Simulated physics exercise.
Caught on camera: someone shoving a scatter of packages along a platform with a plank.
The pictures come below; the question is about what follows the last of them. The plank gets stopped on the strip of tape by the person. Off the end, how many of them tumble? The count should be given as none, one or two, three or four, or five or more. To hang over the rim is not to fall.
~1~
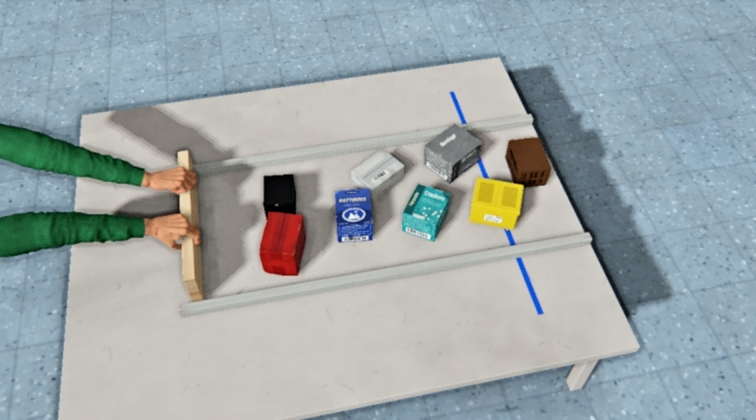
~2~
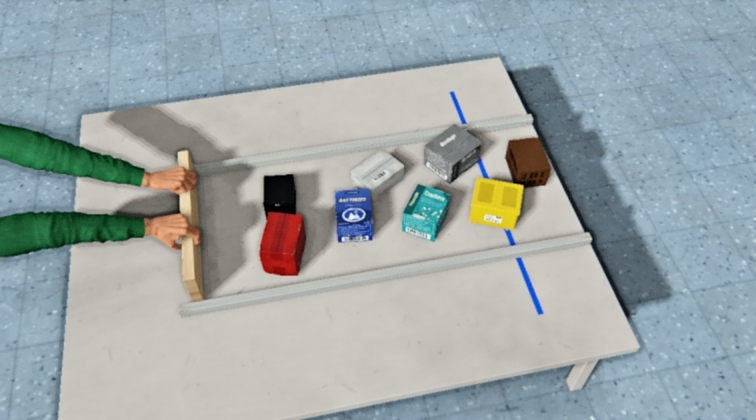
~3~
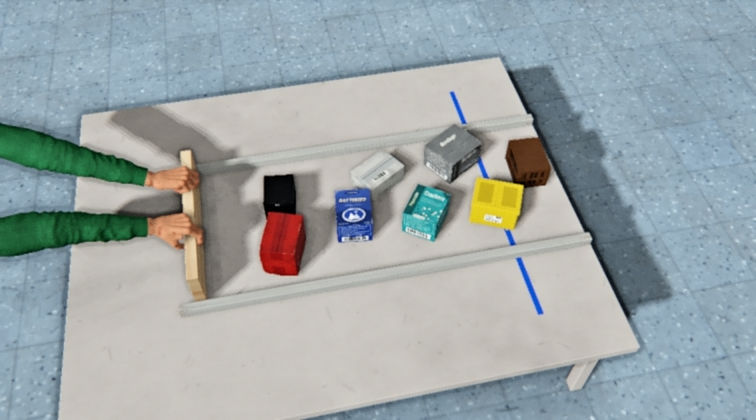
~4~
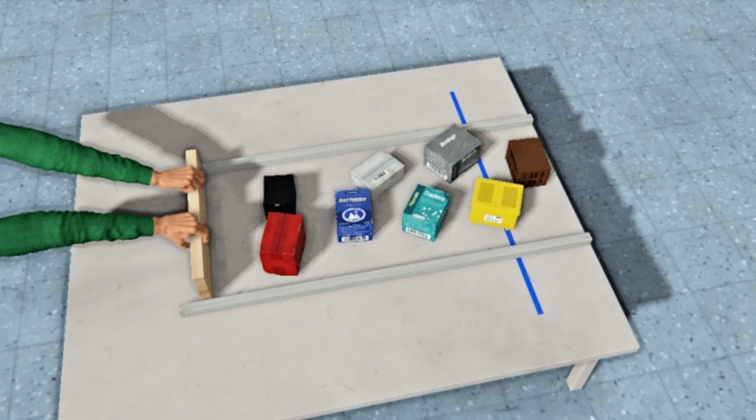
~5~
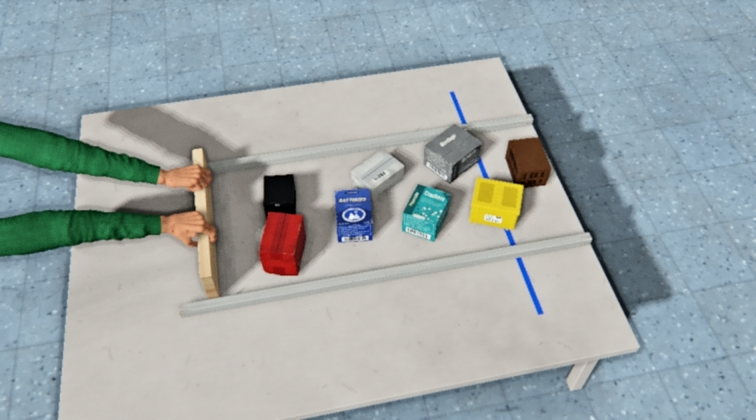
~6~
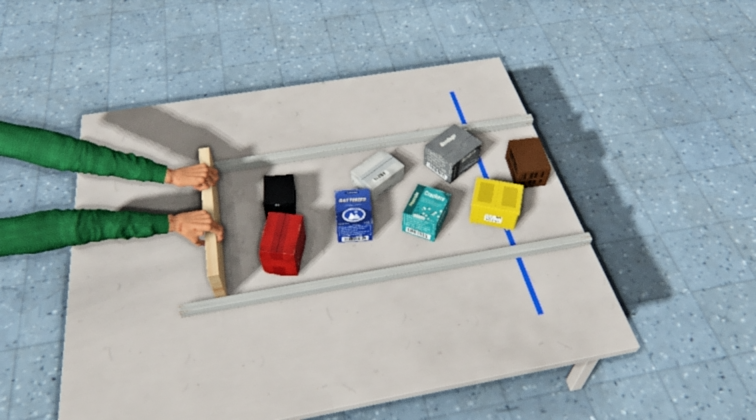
Just three or four drop.
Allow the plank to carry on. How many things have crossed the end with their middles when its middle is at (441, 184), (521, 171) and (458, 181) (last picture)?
In order: 1, 5, 2.
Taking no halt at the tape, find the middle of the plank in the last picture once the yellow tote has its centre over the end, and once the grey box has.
(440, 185) and then (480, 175), give or take.
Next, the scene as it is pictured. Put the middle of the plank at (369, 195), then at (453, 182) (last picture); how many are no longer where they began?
6 at one spot and 8 at the other.
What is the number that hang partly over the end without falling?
0 of them.
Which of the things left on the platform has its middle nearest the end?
It's the blue box that ends nearest.
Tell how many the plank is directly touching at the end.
It touches 2.
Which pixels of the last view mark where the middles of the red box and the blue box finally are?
In the last picture, roughly (520, 202) and (544, 183).
Soon after, none off yet; brown crate at rest near (527, 163); yellow tote at rest near (496, 204); grey box at rest near (452, 154).
In the end, the number that fall off is three or four; gone, turquoise box, grey box, yellow tote and brown crate.
